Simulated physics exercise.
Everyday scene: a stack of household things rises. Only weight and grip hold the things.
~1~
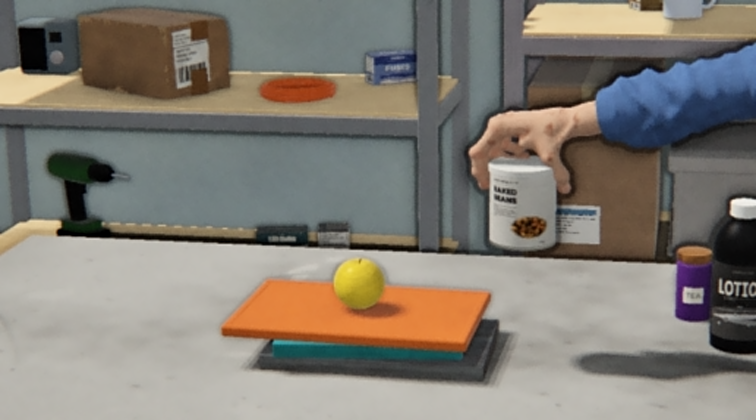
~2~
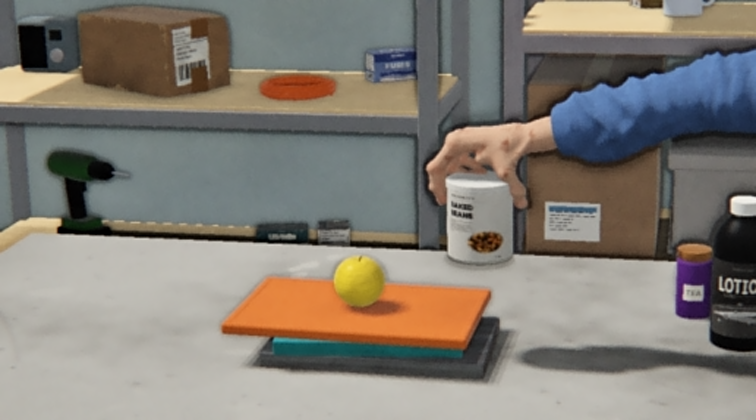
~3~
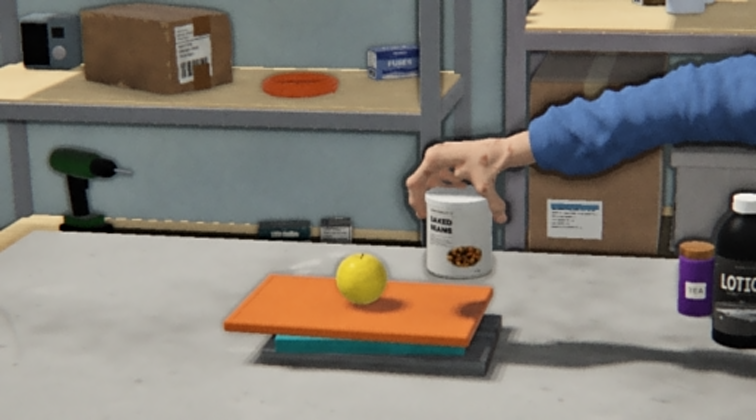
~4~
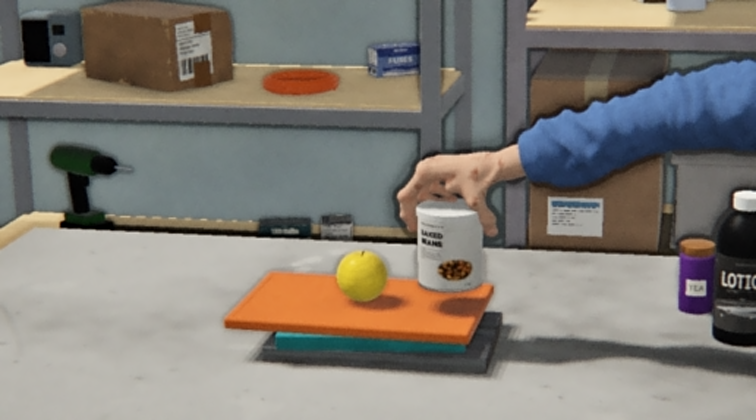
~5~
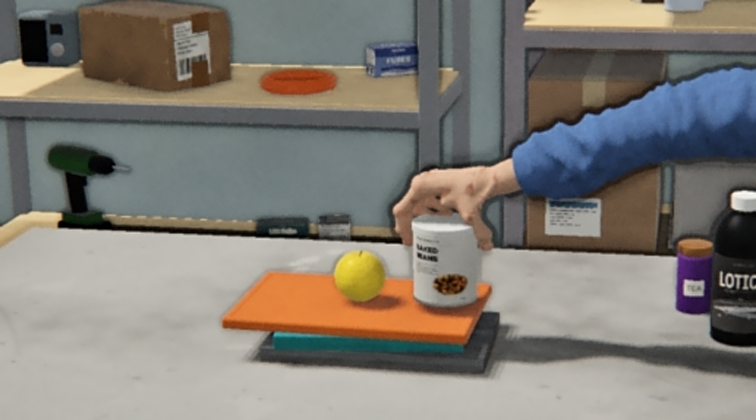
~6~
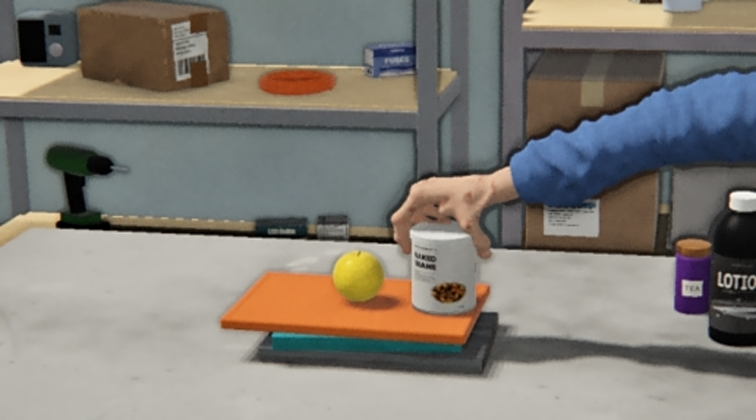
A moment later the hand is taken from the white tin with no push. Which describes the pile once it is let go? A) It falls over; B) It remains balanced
B, it remains balanced.
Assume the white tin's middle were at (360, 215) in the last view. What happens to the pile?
Well, it topples after that.
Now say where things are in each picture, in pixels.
The first frame shows on its way; white tin (523, 203); black bottle (742, 275).
The second frame shows on its way; white tin (480, 218).
The third frame shows on its way; white tin (459, 232); yellow apple (362, 278).
The fourth frame shows on its way; white tin (451, 245); black bottle (745, 267).
The fifth frame shows on its way; white tin (445, 259).
The sixth frame shows set down, still held; white tin (444, 268); yellow apple (358, 276).
Then, 0.90 s later than the last frame, all is still.
Then, 2.00 s later than the last frame, white tin resting near (445, 269).
When it is over, all 7 as before. End places, in pixels of the last picture, white tin near (445, 270). The pile holds.
